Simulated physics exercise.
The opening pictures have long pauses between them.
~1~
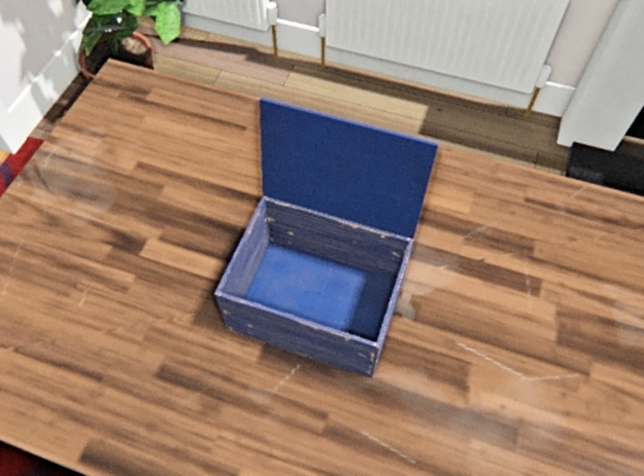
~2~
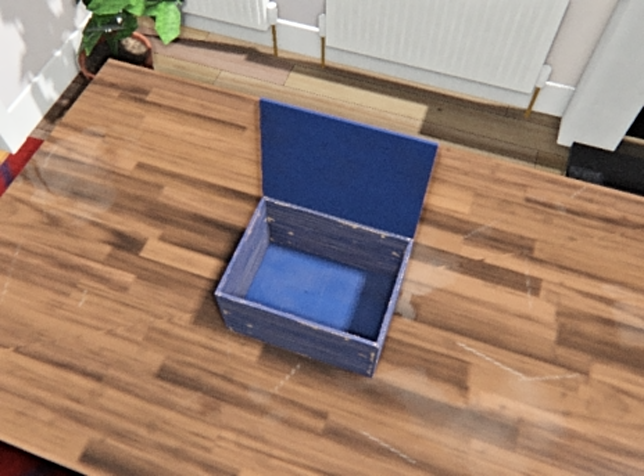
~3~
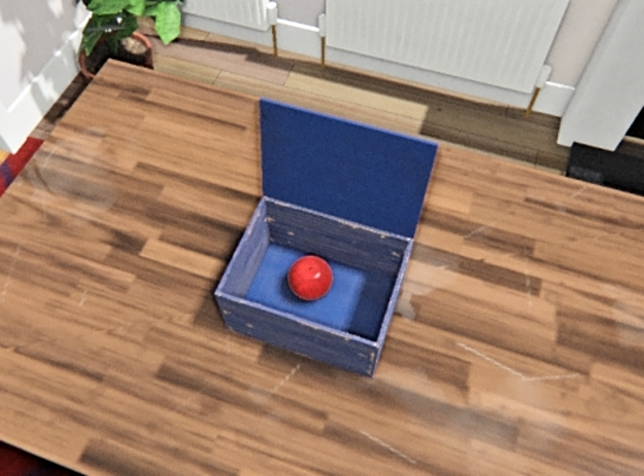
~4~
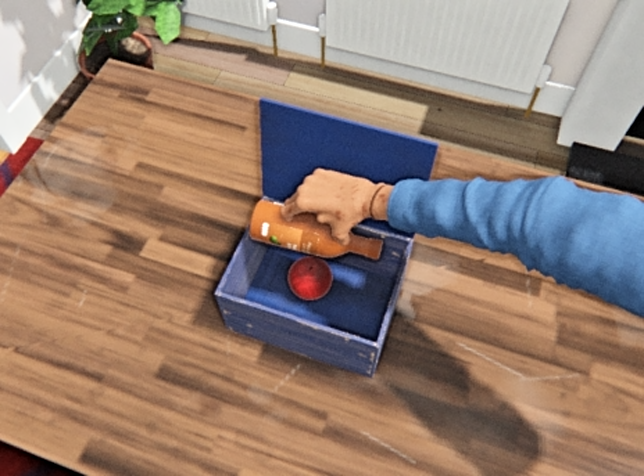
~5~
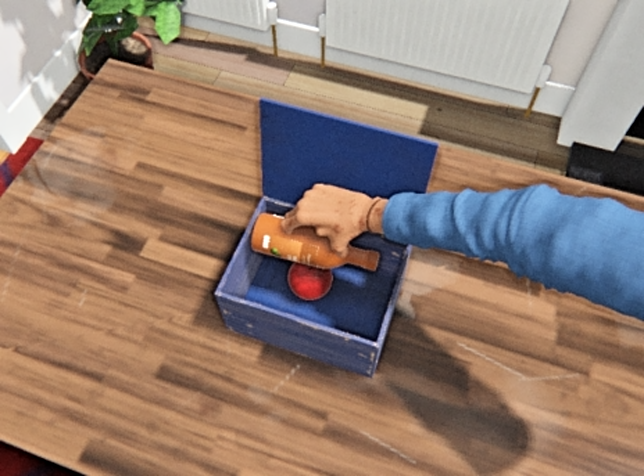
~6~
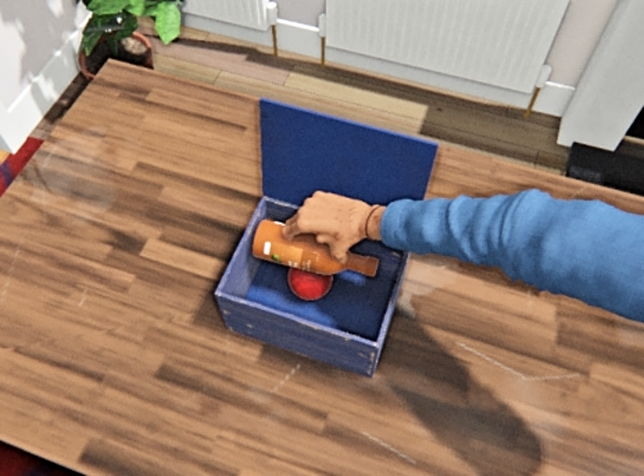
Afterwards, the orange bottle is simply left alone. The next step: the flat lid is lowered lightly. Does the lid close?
I'd say the lid ends up closed there.
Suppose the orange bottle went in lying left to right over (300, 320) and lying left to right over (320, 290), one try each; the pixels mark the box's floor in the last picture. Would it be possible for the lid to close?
On the first try the lid comes fully down; on the second it comes fully down.
Then, 1.00 s past the last view, lid starting down; orange bottle displaced about its own width near (318, 271); red apple displaced about its own width.
Then, 1.70 s past the last view, lid 48° above the rim; orange bottle displaced about its own width near (317, 274); red apple displaced about its own width.
Finally, lid shut; moved from the start, orange bottle and red apple. Final places as the last picture's camera would see them, orange bottle near (316, 275).
